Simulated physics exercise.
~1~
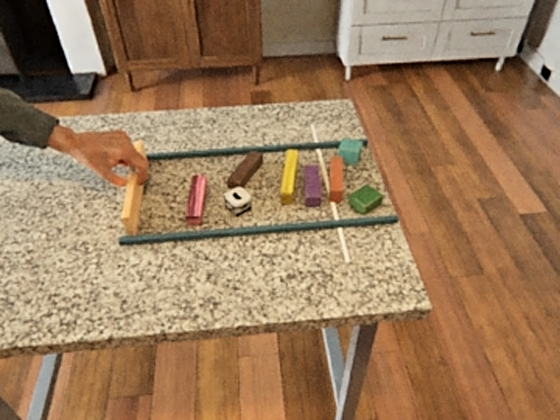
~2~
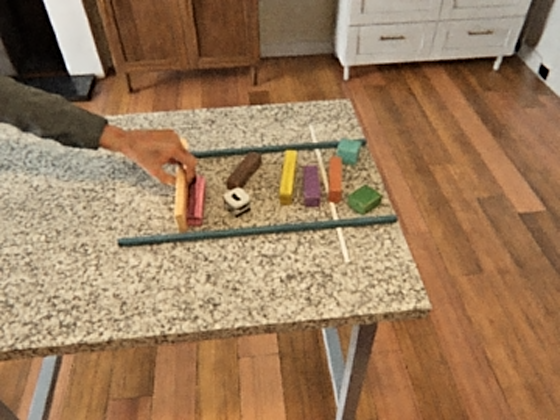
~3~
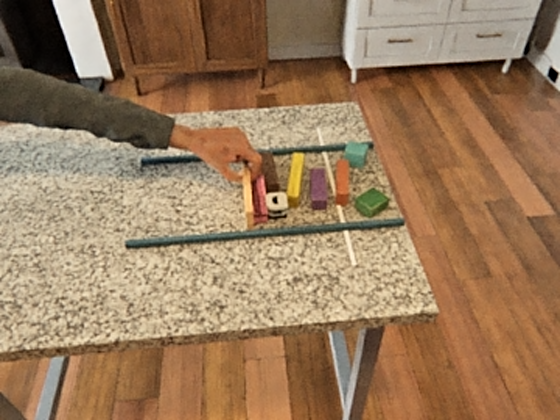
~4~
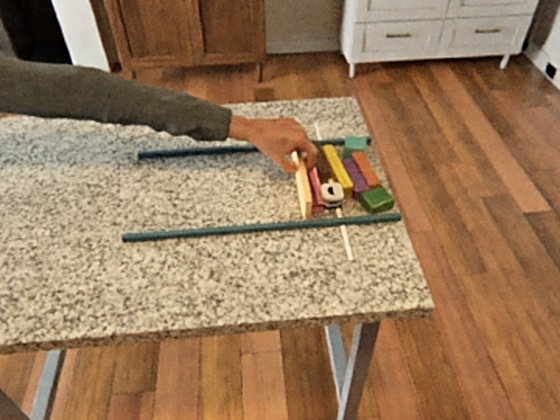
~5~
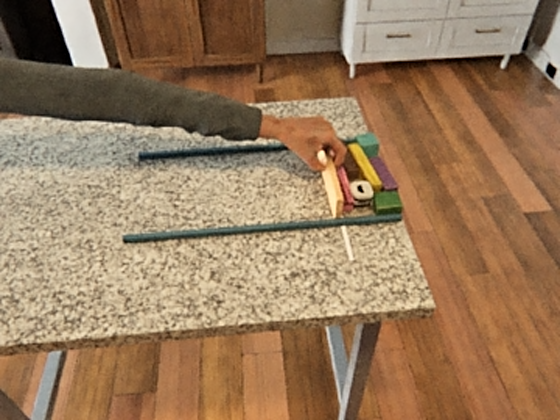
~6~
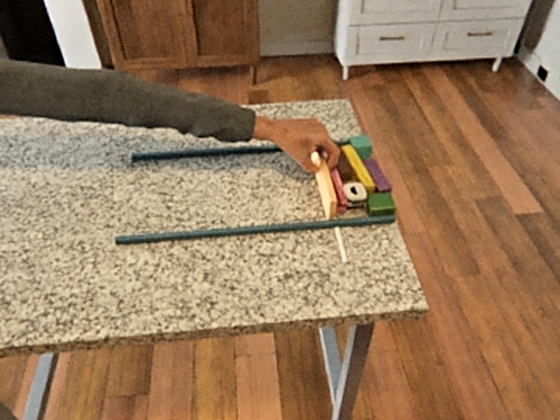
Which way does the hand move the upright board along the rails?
The hand pushes the board to the right, towards the near end of the table where the loose pieces bunch up.
